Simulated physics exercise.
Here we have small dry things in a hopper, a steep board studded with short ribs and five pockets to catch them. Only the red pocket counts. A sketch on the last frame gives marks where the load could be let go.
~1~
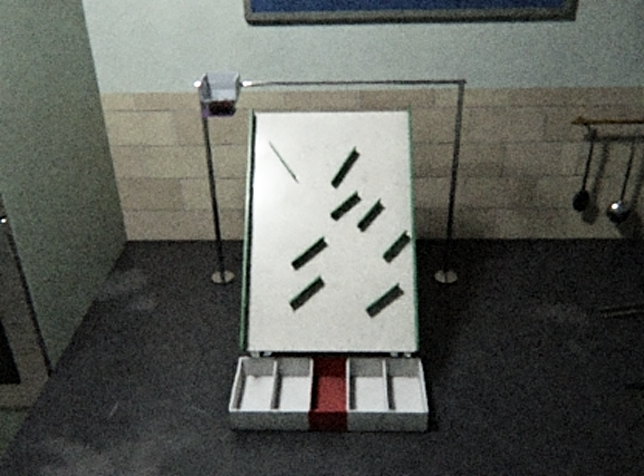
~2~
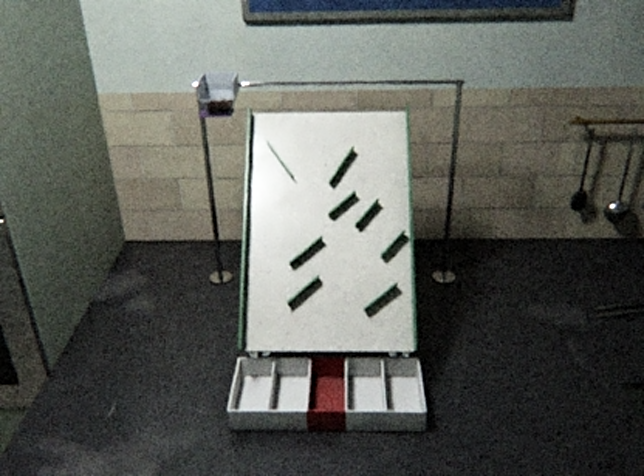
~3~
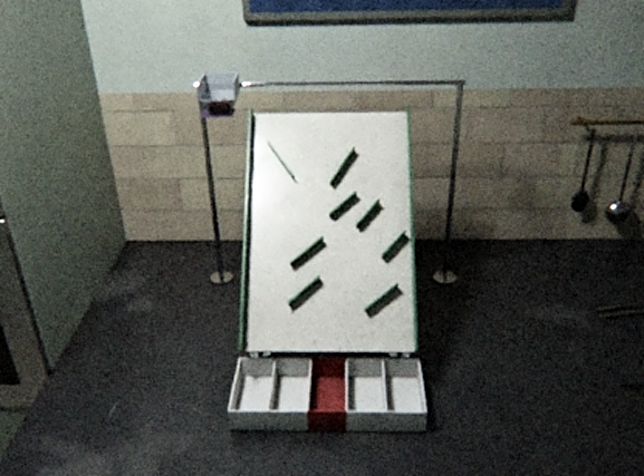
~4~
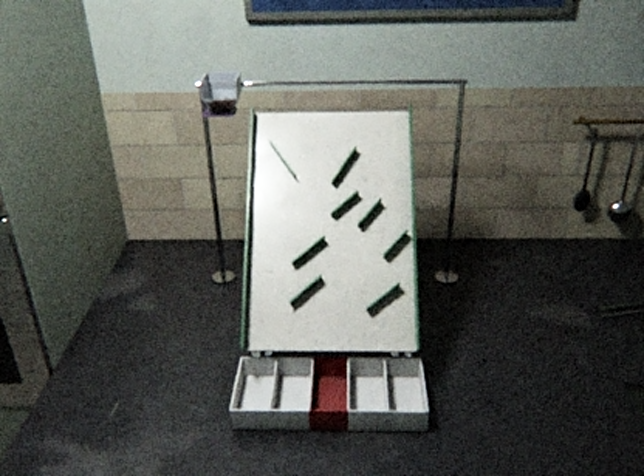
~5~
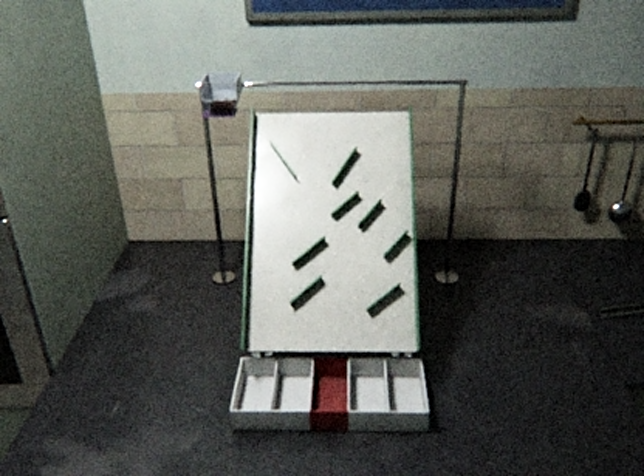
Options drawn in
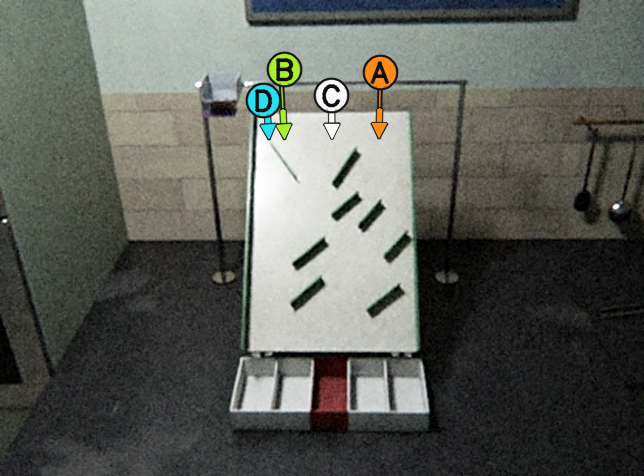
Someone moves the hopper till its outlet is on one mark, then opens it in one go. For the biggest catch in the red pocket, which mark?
A is best.
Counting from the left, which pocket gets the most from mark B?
The first.
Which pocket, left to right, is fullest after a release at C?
The first.
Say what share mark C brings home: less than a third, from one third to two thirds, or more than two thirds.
It is less than a third.
On the marked copy, mark A meets the board at (379, 132); mark B meets the board at (284, 133); mark C meets the board at (332, 133); mark D meets the board at (268, 133).
For mark A, roughly a third in the red pocket, roughly half in other pockets, about a tenth outside the box.
For mark B, about a tenth in the red pocket, the larger part in other pockets, about a tenth outside the box.
For mark C, not one piece in the red pocket, almost all in other pockets.
For mark D, about a tenth in the red pocket, the larger part in other pockets, about a tenth outside the box.
